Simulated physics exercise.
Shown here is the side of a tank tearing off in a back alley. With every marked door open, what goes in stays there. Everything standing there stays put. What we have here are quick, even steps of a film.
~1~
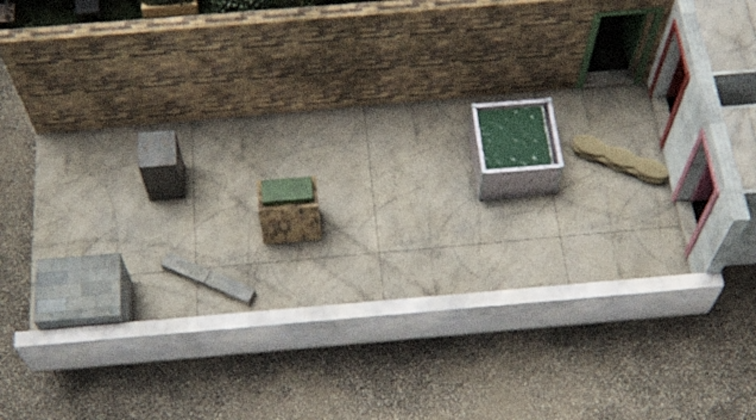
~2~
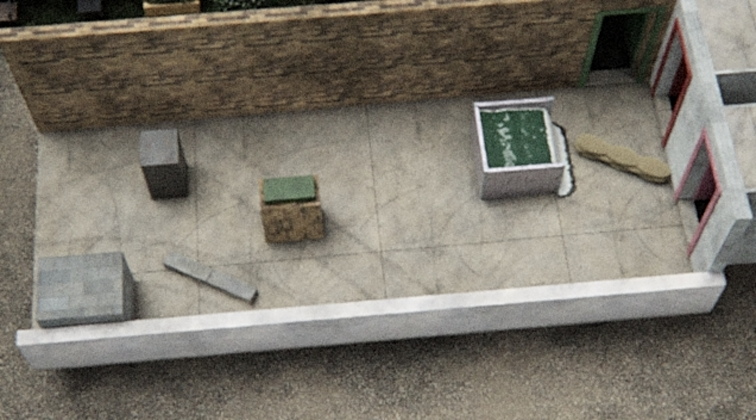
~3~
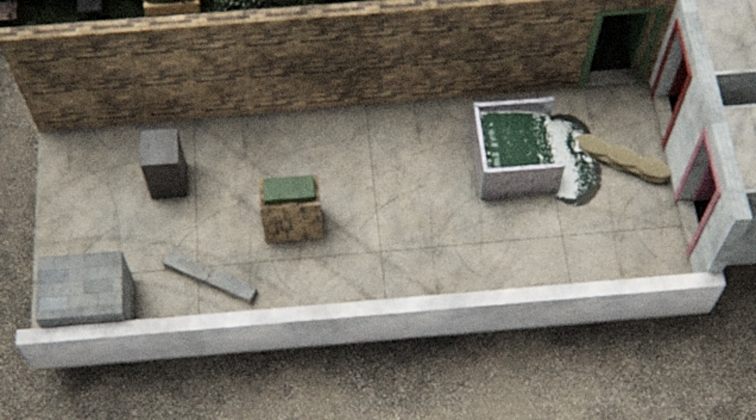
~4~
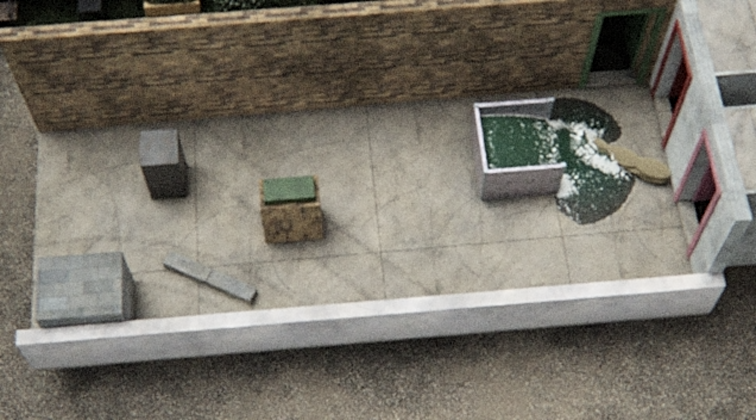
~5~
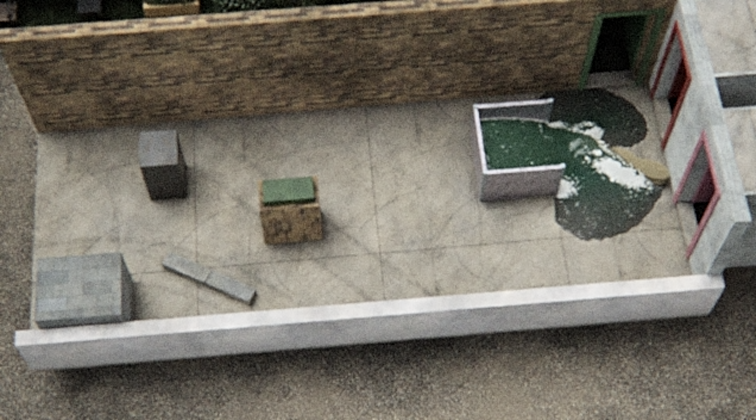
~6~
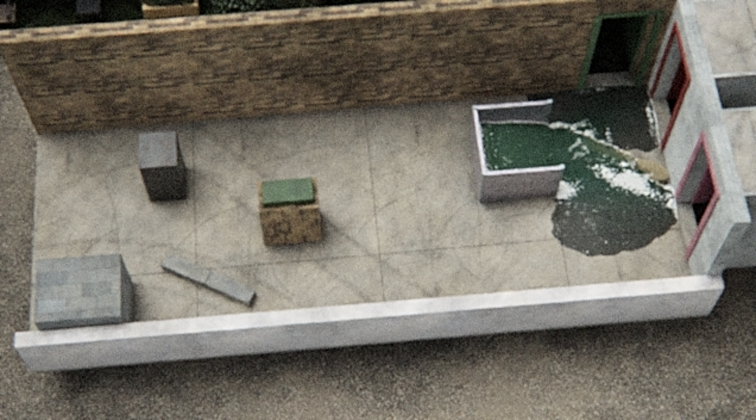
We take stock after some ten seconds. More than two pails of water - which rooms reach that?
In the end the red door tops two buckets. The green door tops two buckets. The pink door tops two buckets.
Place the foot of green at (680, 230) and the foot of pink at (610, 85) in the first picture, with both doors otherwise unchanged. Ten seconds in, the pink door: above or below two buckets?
Put simply, pink spills past the mark here.
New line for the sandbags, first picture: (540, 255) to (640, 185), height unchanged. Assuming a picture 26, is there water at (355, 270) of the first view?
At that place: Not flooded.
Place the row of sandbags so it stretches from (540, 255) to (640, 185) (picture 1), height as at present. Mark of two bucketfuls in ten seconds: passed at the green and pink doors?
Green door: Over the line; pink door: Under the line.
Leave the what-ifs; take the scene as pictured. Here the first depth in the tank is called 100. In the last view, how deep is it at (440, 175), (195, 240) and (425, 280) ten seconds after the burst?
The three come to near 2, 2 and 2 per cent respectively.
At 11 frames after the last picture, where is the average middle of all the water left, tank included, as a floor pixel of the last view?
The water's centre sits above (598, 191).
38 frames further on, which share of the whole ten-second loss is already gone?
My estimate is roughly 100 percent.
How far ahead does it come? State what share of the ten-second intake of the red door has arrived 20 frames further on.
About 95 per cent.
A moment on, water covers 15 % of the floor; the red door under two buckets in, the green door under two buckets in, the pink door over two buckets in.
Next, water covers 20 % of the floor; the red door over two buckets in, the green door over two buckets in, the pink door far over two buckets in.
Then, water covers 30 % of the floor; the red door over two buckets in, the green door over two buckets in, the pink door far over two buckets in.
Later, water covers 60 % of the floor; the red door over two buckets in, the green door over two buckets in, the pink door far over two buckets in.
In the end, water covers 80 % of the floor; the red door over two buckets in, the green door over two buckets in, the pink door far over two buckets in.
